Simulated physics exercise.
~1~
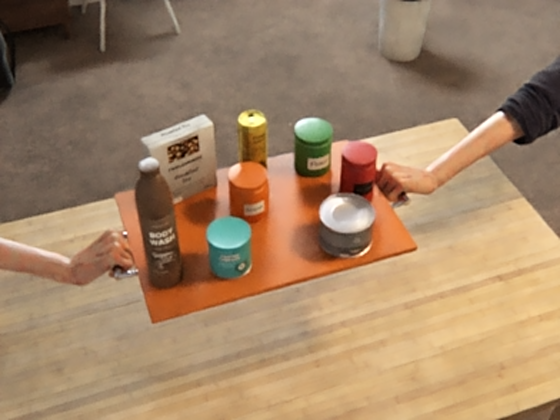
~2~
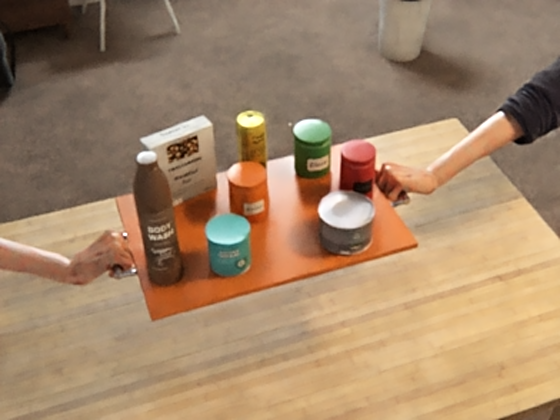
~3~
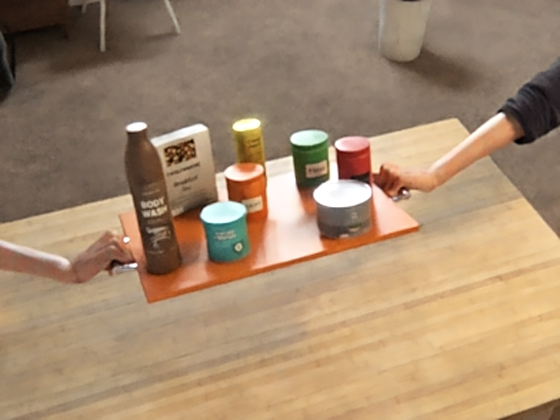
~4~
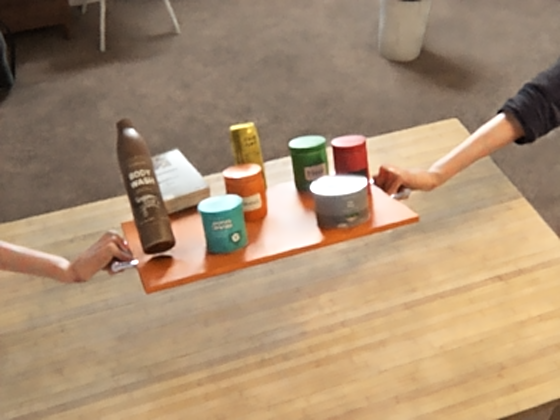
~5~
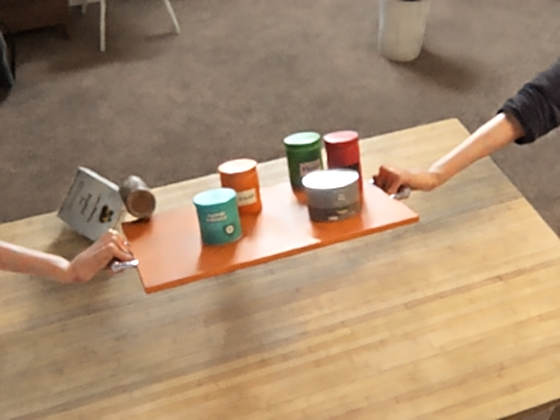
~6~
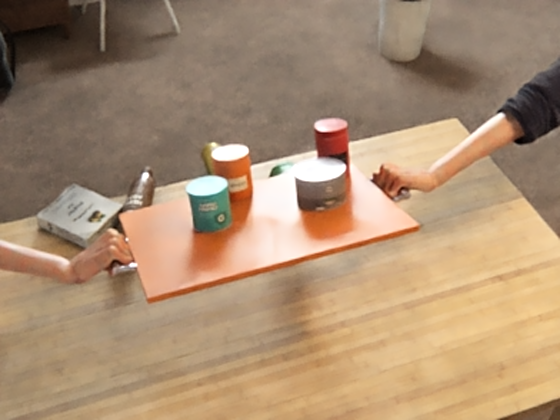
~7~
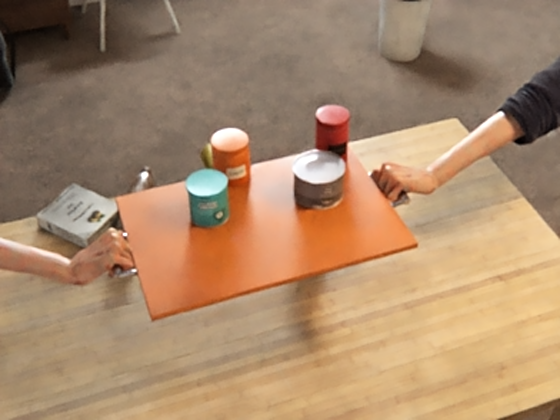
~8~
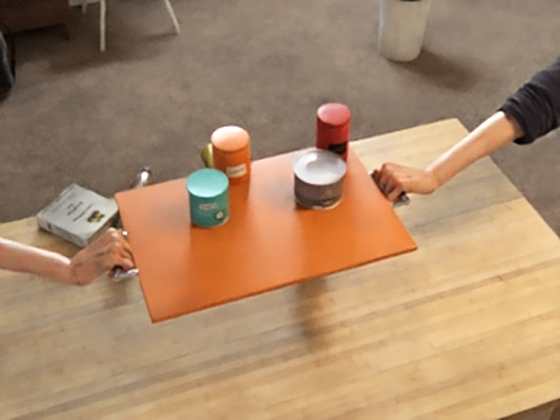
An orange tray, held by a hand at each side above a pale wooden table and seen from above at an angle, carries eight containers. A brown bottle stands at left beside a white packet, with yellow, orange, green and red containers behind a turquoise tin and a grey tub. The hands tip the far edge down, and the packet topples, then the bottle. Both leave the tray with the yellow can, and the green jar follows. The tray tilts back, still holding the turquoise, grey, orange and red containers, shifted towards the far side, while the packet lies at left.
